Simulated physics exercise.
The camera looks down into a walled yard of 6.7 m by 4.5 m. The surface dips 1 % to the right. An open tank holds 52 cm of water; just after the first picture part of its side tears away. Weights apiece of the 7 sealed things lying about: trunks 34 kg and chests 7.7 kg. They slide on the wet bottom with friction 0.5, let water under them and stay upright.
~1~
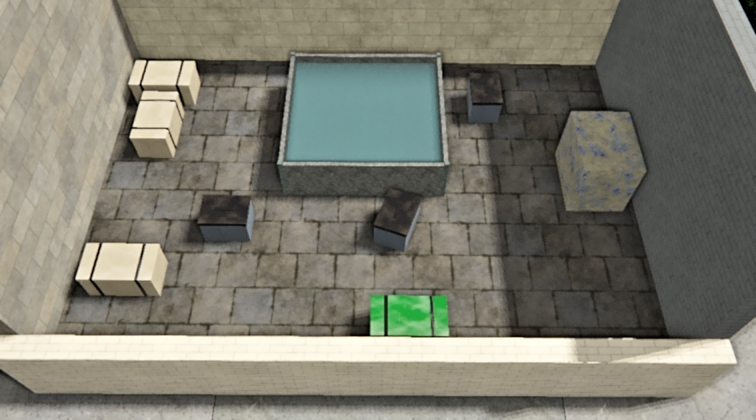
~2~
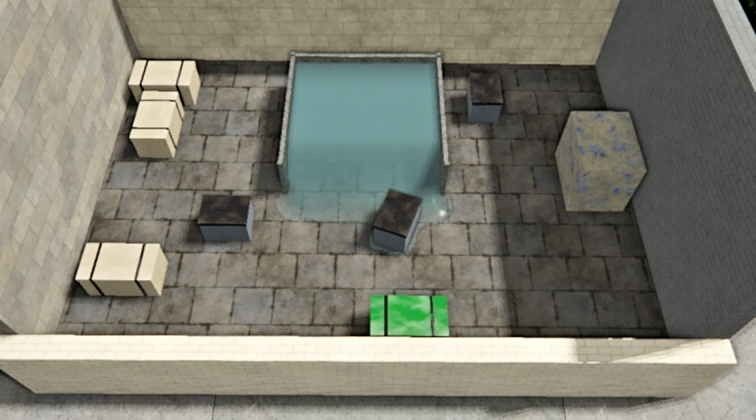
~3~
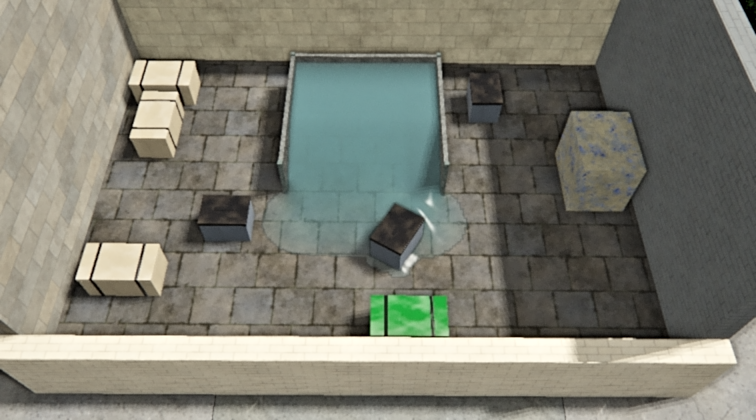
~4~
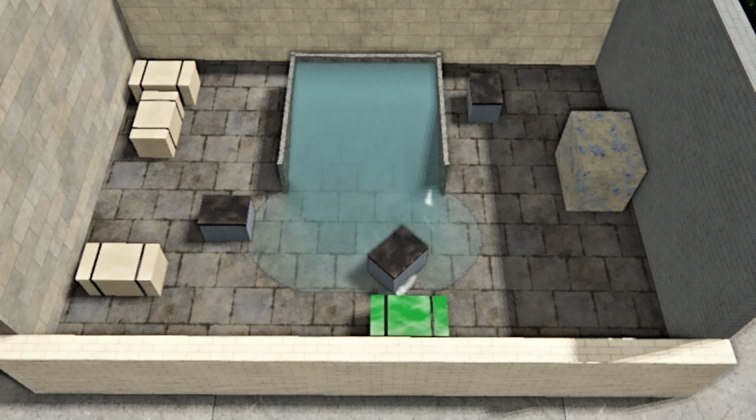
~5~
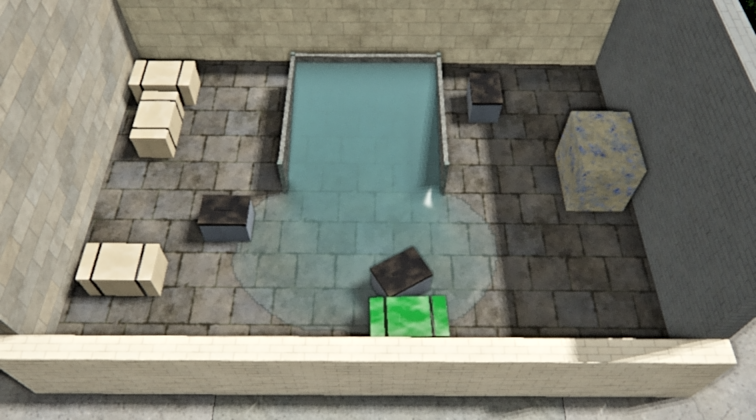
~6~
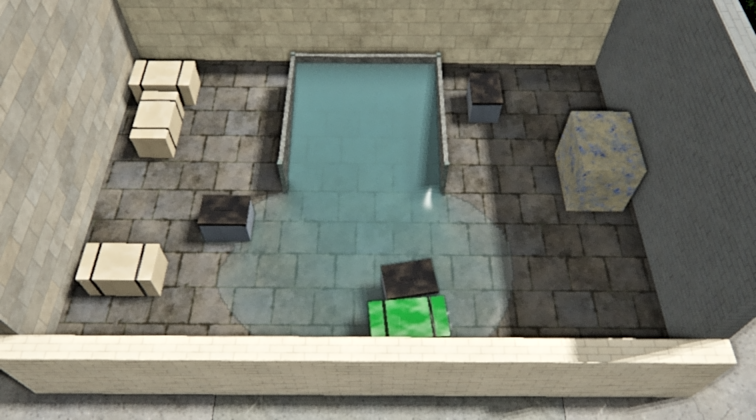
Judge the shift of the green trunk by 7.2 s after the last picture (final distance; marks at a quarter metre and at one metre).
The green trunk gets carried off.
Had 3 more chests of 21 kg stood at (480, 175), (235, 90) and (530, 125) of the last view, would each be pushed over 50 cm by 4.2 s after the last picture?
In that order: Short of it, under, short of it.
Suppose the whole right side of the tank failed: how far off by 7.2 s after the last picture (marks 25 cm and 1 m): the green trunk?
In that case the green trunk slides a little.
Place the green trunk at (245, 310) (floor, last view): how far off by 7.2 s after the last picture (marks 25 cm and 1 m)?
It ends far away.
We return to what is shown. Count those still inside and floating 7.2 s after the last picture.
3 of them.
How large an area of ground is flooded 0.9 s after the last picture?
About 12 m2.
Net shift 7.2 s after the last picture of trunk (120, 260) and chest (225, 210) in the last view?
In that order: 150 cm, 200 cm.
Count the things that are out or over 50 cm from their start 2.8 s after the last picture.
By then 3.
Then, 0.9 s after the last picture the green trunk is near (414, 321), 0.1 m from its start, afloat; 2 afloat.
Then, 2.8 s after the last picture the green trunk is near (610, 269), 2.2 m from its start, aground; 1 afloat.
Then, 4.8 s after the last picture the green trunk is near (591, 216), 2.4 m from its start, afloat; 3 afloat.
Then, 7.2 s after the last picture the green trunk is near (529, 179), 2.3 m from its start, aground; 3 afloat.
